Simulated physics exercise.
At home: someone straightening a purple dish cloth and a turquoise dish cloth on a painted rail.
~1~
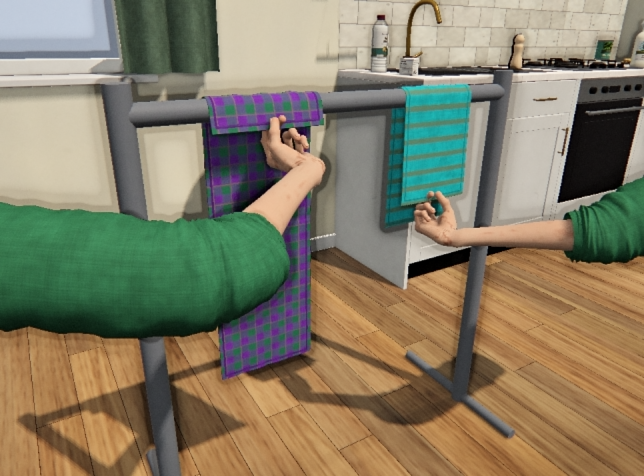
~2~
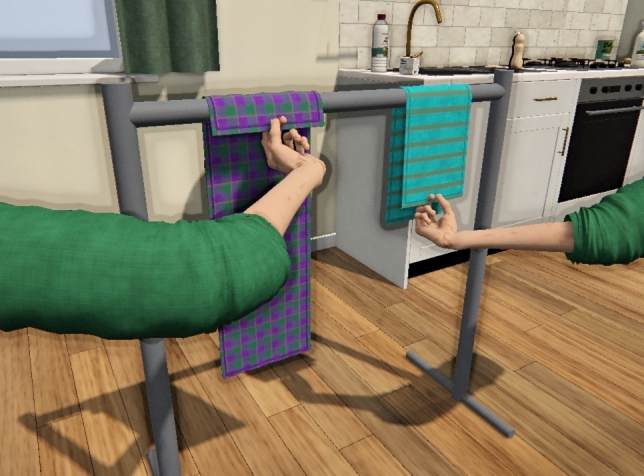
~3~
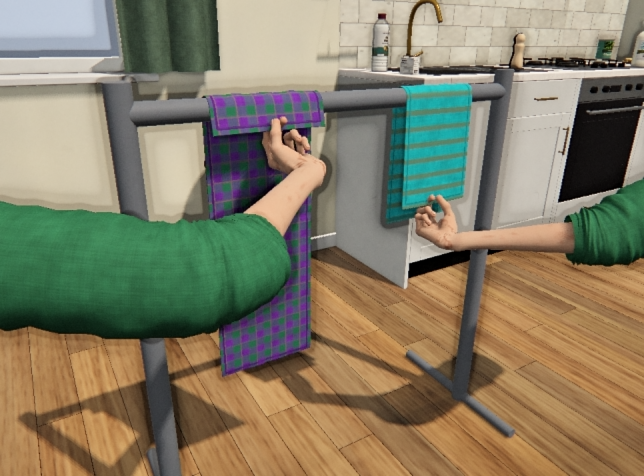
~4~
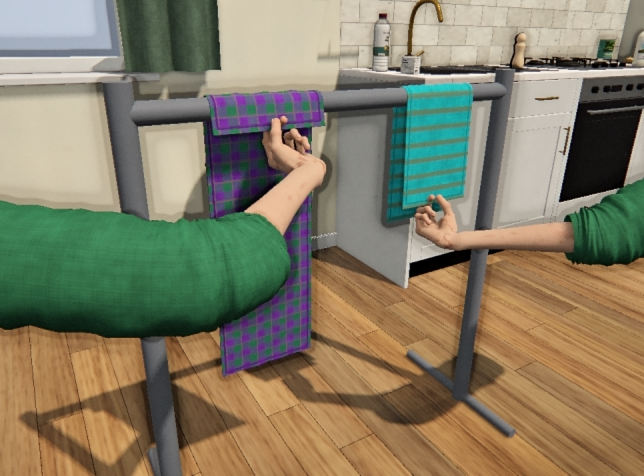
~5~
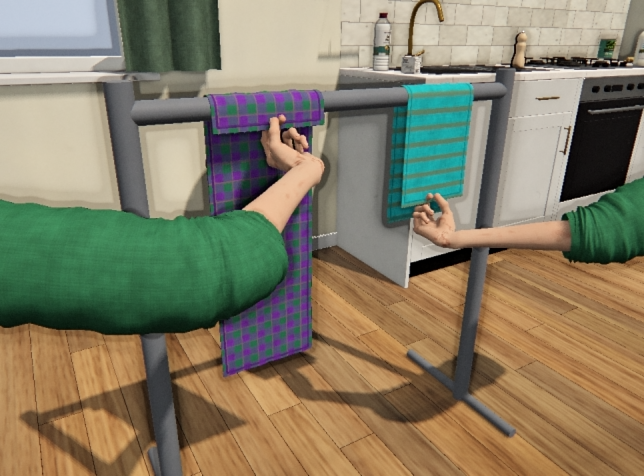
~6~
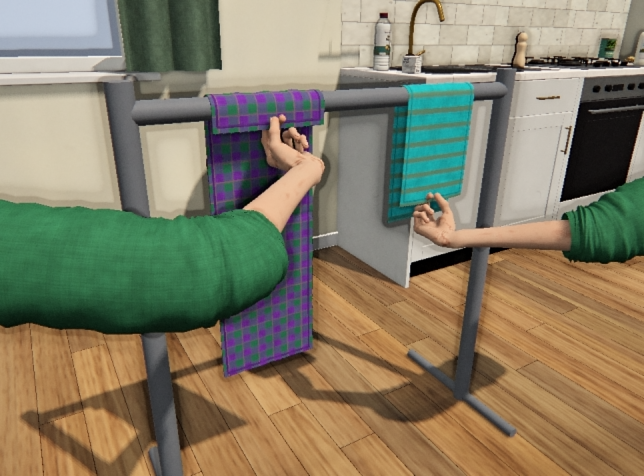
In a sunlit kitchen with a wooden floor, a grey rail on legs is seen from close by, slightly above, with white cabinets and a black oven behind. A purple-and-green checked cloth hangs at left, its front flap far shorter than its back, and a striped turquoise cloth hangs at right. Two green-sleeved arms hold their hands by the cloths, almost motionless, while the view barely shifts.
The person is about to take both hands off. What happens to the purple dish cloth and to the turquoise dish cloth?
The purple dish cloth is pulled off by its long side, the turquoise dish cloth stays on.
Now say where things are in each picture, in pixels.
Purple dish cloth front hem (298, 120), back hem (290, 353); turquoise dish cloth front hem (418, 198), back hem (401, 220), in the first picture.
Purple dish cloth front hem (298, 121); turquoise dish cloth front hem (418, 200), in the second picture.
Purple dish cloth front hem (299, 121); turquoise dish cloth front hem (419, 201), in the third picture.
Purple dish cloth front hem (299, 121); turquoise dish cloth front hem (419, 201), in the fourth picture.
Purple dish cloth front hem (298, 120); turquoise dish cloth front hem (417, 200), in the fifth picture.
Purple dish cloth front hem (298, 119), back hem (292, 350), front far shorter than the back; turquoise dish cloth front hem (417, 199), back hem (403, 214), front almost as long as the back, in the sixth picture.
Then, 0.42 s later than the last view, purple dish cloth clear of the rail and dropping near (271, 390); turquoise dish cloth at rest on the rail.
Then, 0.68 s later than the last view, purple dish cloth in a heap on the floor; turquoise dish cloth at rest on the rail.
Finally, purple dish cloth in a heap on the floor; turquoise dish cloth at rest on the rail. The purple dish cloth slides off and the turquoise dish cloth hangs there.
